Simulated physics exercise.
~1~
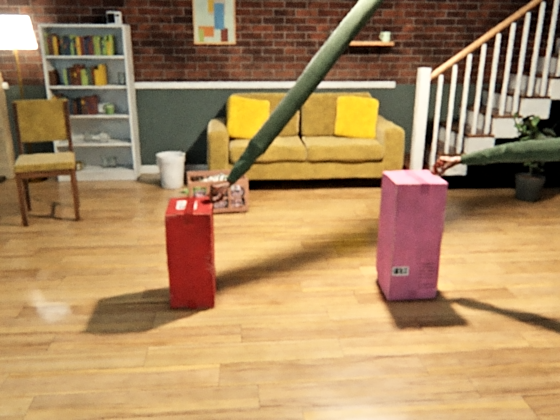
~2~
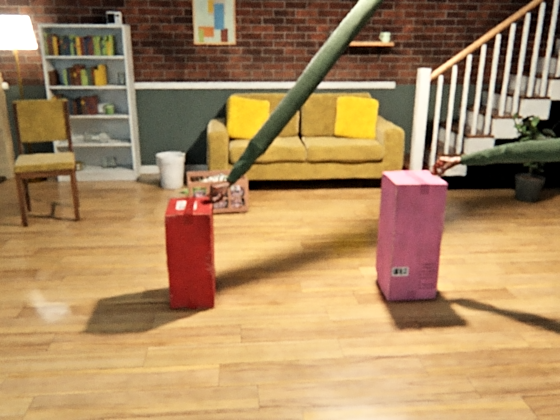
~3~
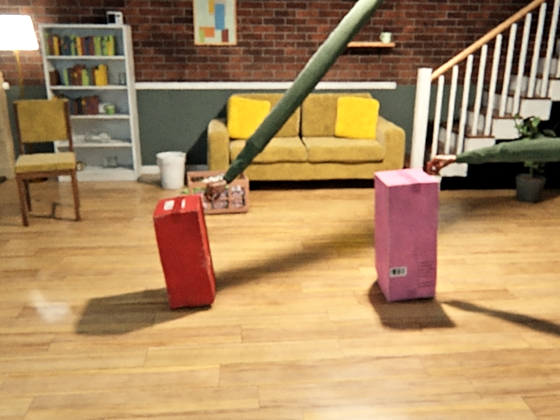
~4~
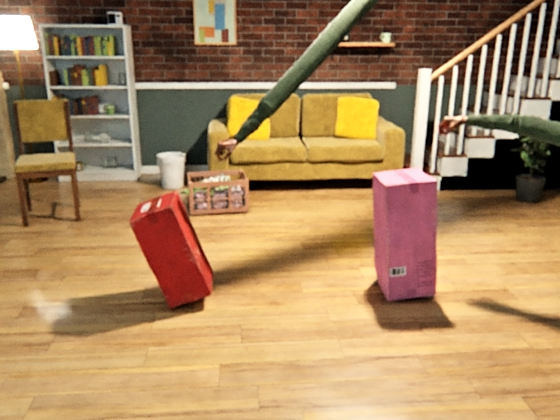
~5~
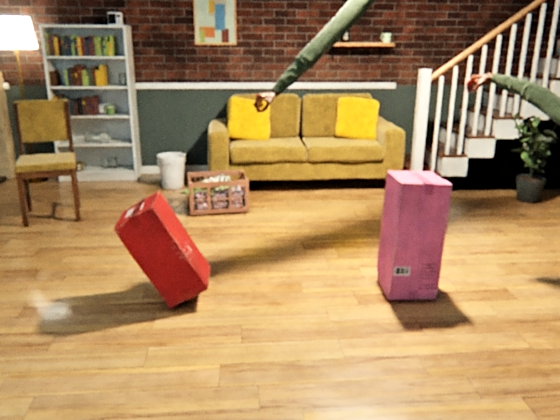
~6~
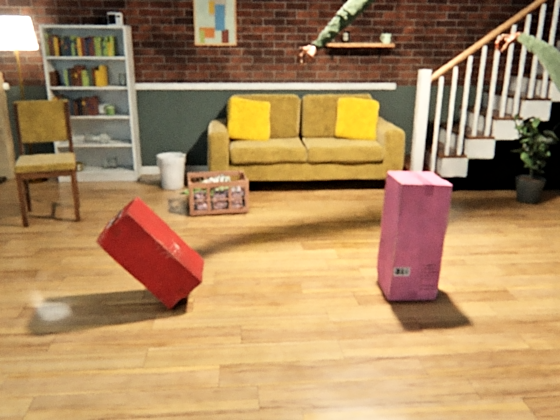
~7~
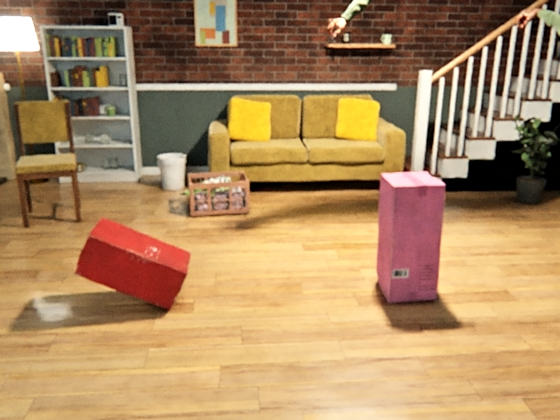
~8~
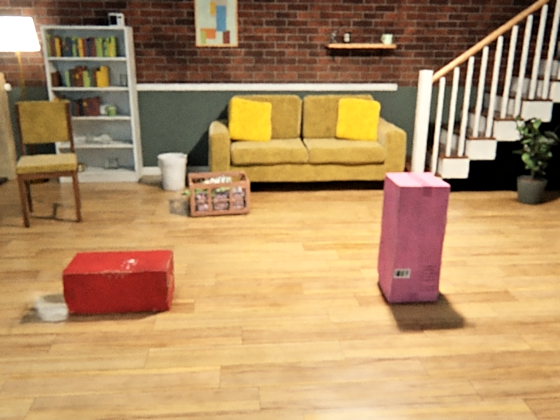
A red parcel and a pink box rocked on a wooden floor after two arms pushed them, and as the arms drew back, the red one tipped left and fell onto its side while the pink one wobbled slightly and settled upright.
